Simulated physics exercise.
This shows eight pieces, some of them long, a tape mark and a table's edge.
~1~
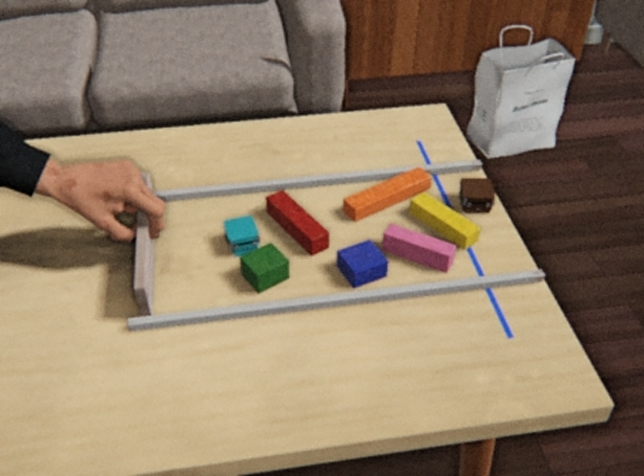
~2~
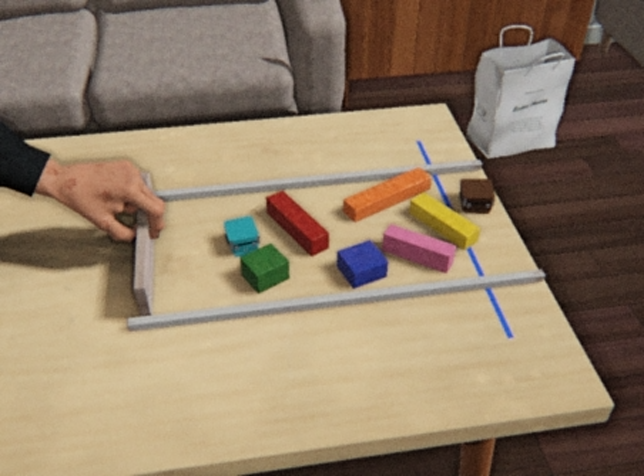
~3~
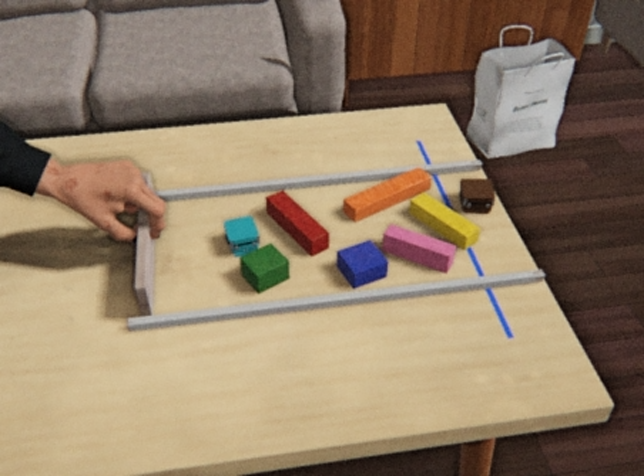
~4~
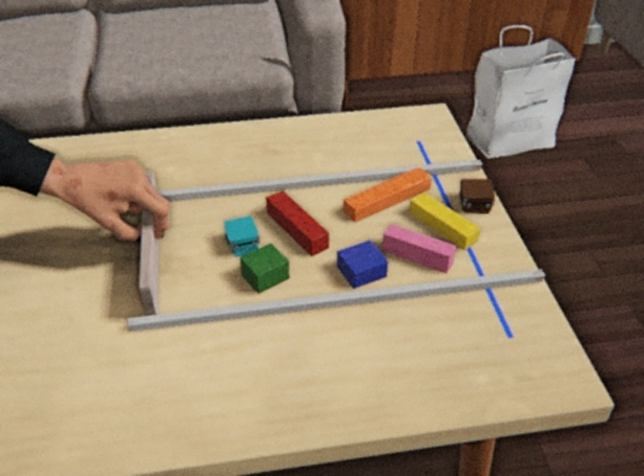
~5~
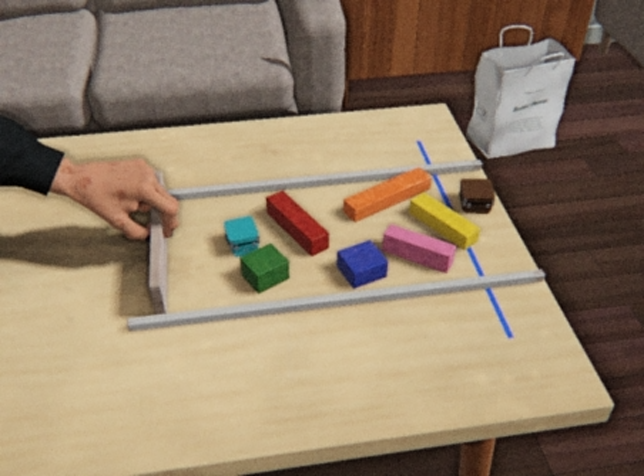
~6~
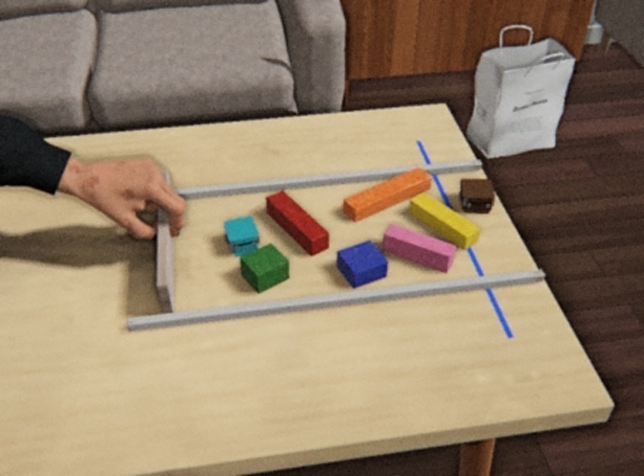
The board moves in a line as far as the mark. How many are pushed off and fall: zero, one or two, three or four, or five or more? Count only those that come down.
The number that fall off is three or four.
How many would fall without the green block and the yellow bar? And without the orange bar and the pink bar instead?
2 in the first case, 2 in the second.
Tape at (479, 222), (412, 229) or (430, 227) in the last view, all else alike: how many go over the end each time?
The counts: 5, 0 and 0.
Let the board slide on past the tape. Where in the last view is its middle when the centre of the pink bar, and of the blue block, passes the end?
Near (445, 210) and (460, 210).
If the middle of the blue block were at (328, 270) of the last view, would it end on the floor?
Then it survives.
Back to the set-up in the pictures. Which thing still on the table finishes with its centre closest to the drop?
Foremost is the blue block.
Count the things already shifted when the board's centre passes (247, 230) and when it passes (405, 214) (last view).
The counts are 2 and 8.
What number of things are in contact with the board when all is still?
That makes 3.
Soon after, none off yet; brown case at rest near (476, 197); yellow bar at rest near (443, 221); pink bar at rest near (418, 248).
At rest, the number that fall off is three or four; fallen, orange bar, pink bar, yellow bar and brown case.
